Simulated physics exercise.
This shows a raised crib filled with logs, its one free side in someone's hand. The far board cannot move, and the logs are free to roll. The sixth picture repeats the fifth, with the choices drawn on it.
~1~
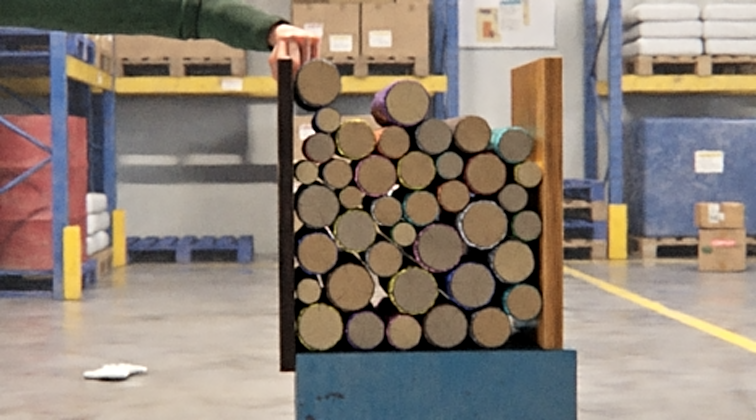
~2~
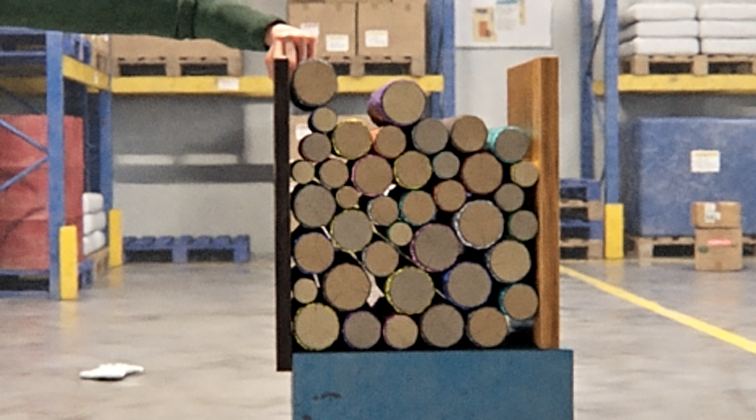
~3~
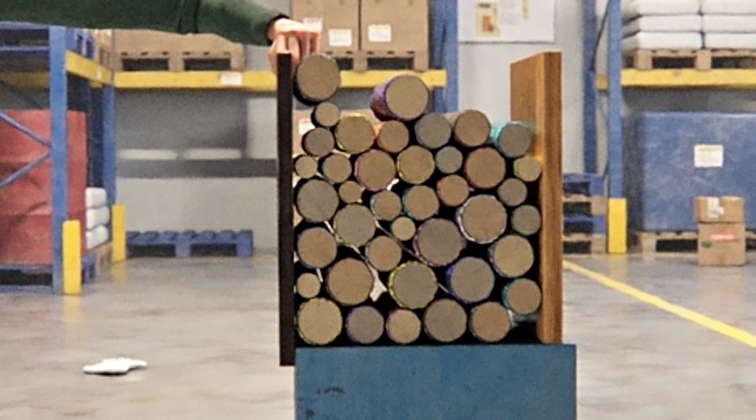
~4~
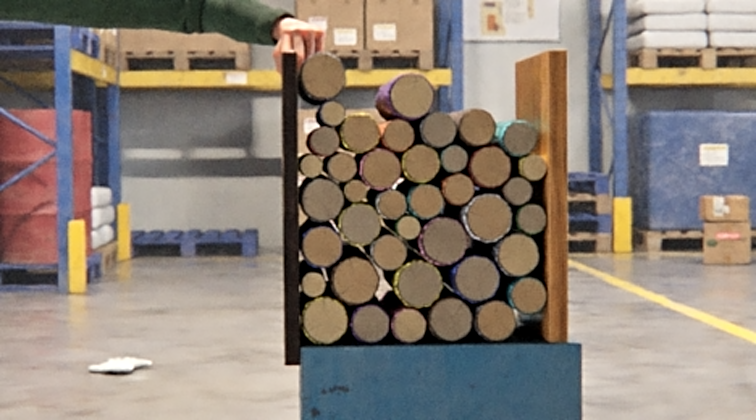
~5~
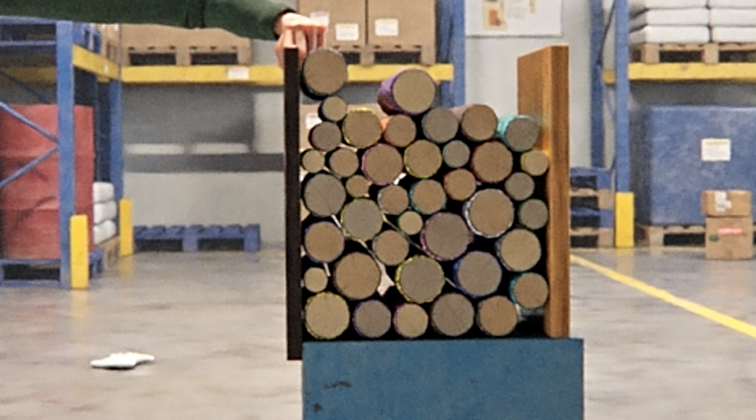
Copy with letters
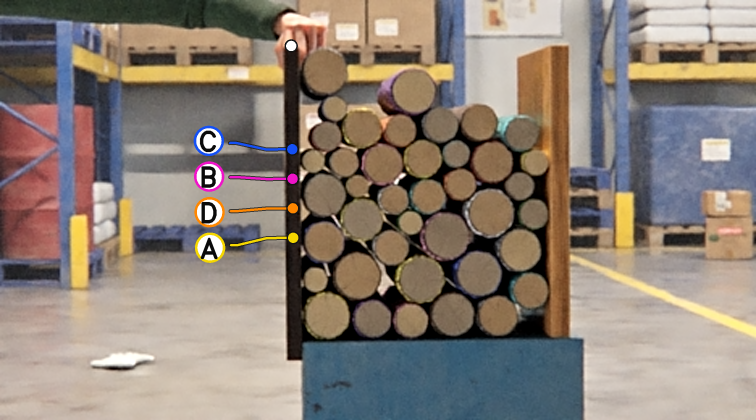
A hand in a dark green sleeve barely moves as it rests on top of the dark left side board of a raised crib packed with round logs. The logs keep their places between the boards, and the whole view only shifts very slightly left, then right and upward.
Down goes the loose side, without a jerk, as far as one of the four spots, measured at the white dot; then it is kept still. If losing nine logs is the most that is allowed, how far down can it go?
Lower it to D and no more.
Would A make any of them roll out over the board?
At A: Yes.
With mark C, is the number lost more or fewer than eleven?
It loses fewer than eleven.
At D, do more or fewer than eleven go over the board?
Fewer than eleven.
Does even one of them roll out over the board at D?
Yes.
On the marked copy, A at (293, 238); B at (293, 179); C at (292, 149); D at (293, 208); the white dot at (291, 46).
Following D. Soon after the start, top of the board (300, 116).
Later, top of the board (301, 196).
In the end, top of the board (301, 208), about four out over the board.
As for the rest, A more than nine out over the board; B one out over the board; C one out over the board.
